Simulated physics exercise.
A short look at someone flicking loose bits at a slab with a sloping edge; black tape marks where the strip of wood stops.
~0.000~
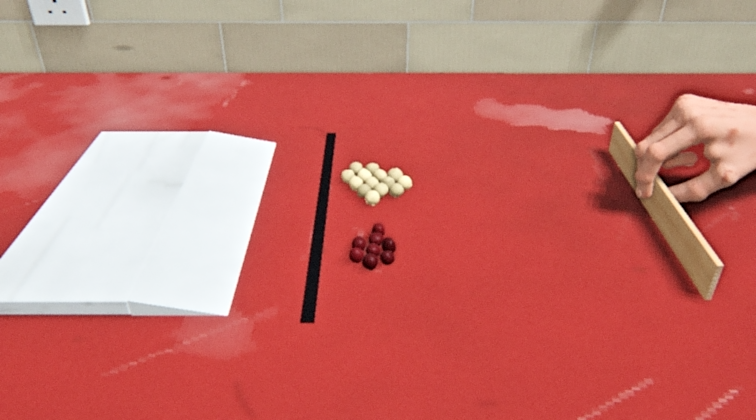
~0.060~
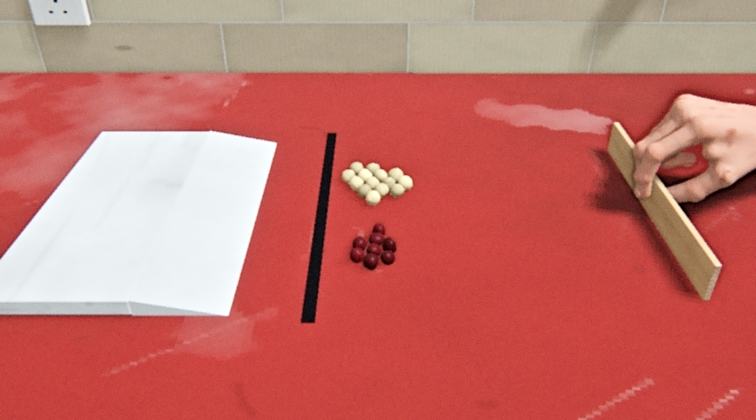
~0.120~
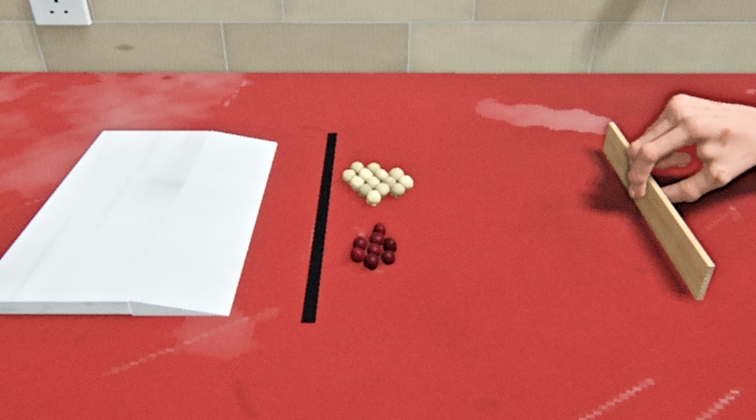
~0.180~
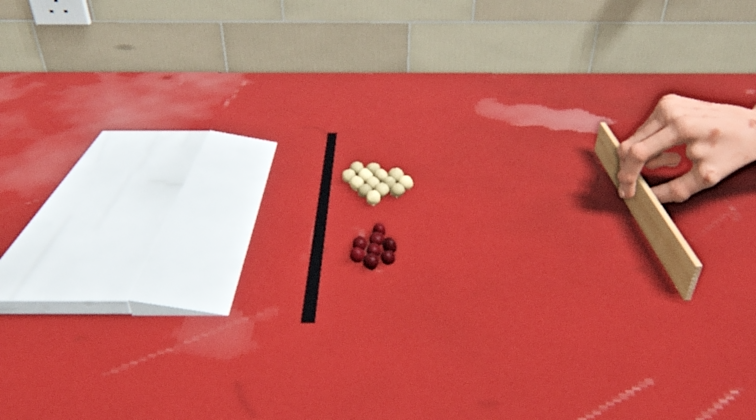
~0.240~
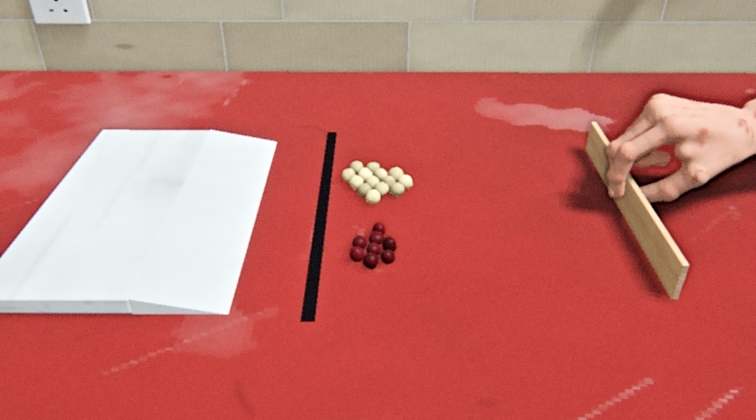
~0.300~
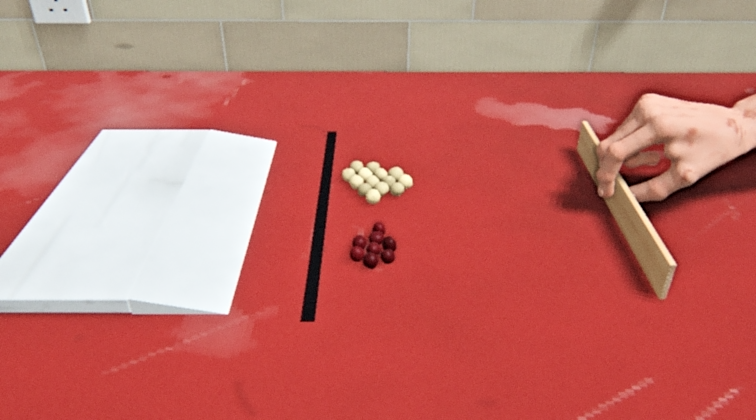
Strip of wood held upright by a hand sliding slowly left across a red surface, pale and dark red balls lying still.
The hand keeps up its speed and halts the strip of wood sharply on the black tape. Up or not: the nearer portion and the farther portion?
The nearer portion does not make it up and the farther portion does not make it up.
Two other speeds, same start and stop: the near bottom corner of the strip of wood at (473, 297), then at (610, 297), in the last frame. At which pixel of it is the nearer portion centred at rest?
Around (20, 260) in the first try, (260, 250) in the second.
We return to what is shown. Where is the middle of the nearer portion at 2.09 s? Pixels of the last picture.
Close to (293, 249).
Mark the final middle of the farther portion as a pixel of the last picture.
Around (282, 182).
By 1.18 s, strip of wood still moving, near (464, 180); nearer portion every one short of the ramp; farther portion every one short of the ramp.
By 2.09 s, strip of wood stopped at the black tape; nearer portion every one short of the ramp; farther portion every one short of the ramp.
When it is over (2.6 s), strip of wood stopped at the black tape; nearer portion not one past the top, every one short of the ramp; farther portion not one past the top, every one short of the ramp.
